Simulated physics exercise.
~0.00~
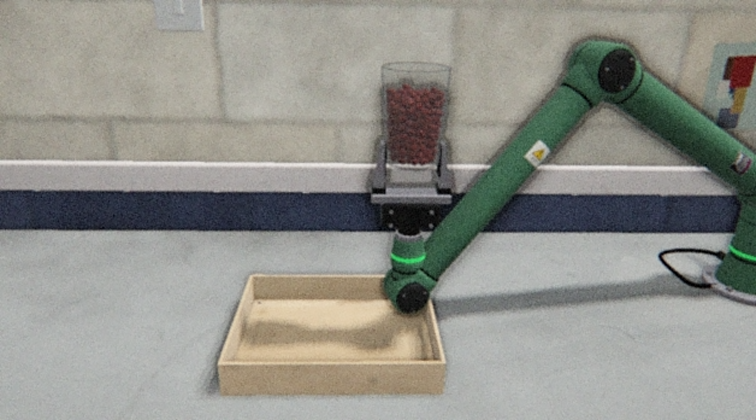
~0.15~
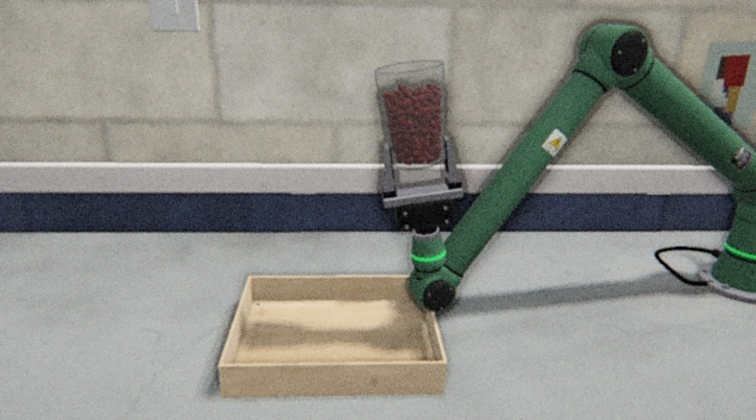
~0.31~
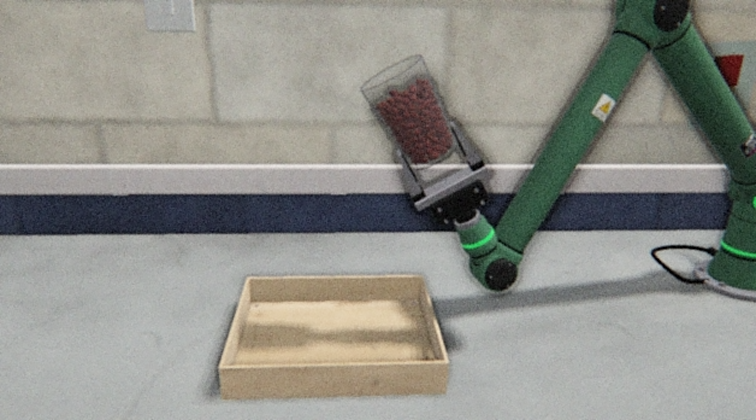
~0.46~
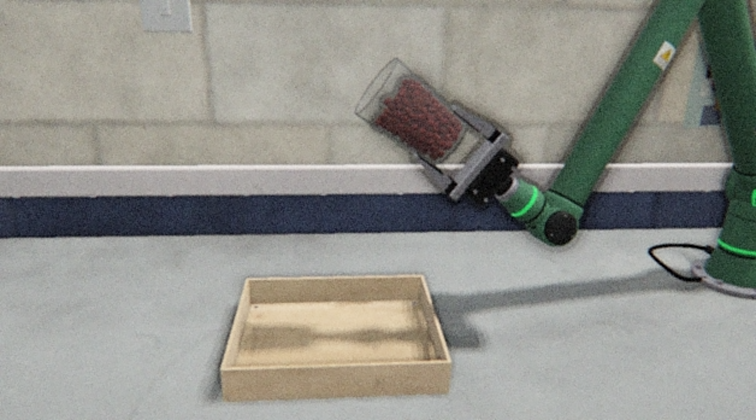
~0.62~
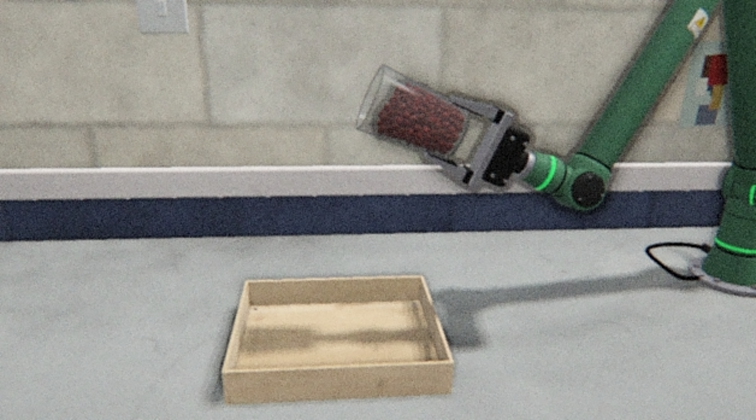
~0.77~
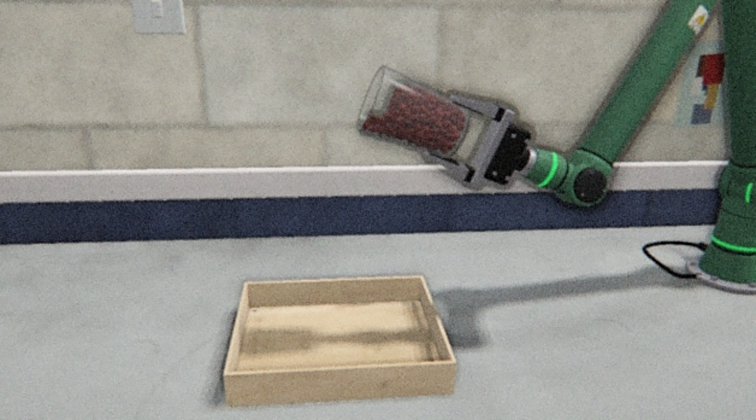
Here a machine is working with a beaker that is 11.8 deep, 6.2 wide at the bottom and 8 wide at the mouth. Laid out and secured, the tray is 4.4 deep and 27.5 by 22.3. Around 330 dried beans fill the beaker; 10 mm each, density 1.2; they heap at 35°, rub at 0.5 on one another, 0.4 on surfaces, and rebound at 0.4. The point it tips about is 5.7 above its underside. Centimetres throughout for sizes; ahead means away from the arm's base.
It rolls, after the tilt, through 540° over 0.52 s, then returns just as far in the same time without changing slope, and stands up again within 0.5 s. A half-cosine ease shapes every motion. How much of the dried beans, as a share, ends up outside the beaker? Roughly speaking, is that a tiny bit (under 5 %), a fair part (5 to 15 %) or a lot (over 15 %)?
I'd say a tiny bit, under 5 %.
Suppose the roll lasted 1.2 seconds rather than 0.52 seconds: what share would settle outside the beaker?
In that case around 10 percent.
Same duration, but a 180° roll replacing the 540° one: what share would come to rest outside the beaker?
Estimate: Near 0 %.
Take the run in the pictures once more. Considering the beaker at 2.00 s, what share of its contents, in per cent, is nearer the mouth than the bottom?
40 %, roughly.
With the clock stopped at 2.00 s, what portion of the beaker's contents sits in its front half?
50 per cent or thereabouts.
After 1.39 s, tipped 68°, highest piece 37 above the table; 331 in the beaker, 1 in the tray.
After 2.00 s, tipped 46°, highest piece 36 above the table; 325 in the beaker, 7 in the tray.
After 2.51 s, upright, highest piece 38 above the table; 324 in the beaker, 8 in the tray.
After 3.21 s, upright, highest piece 38 above the table; 324 in the beaker, 8 in the tray.
In the end, 324 in the beaker, 8 in the tray. That is 2 % outside the beaker.
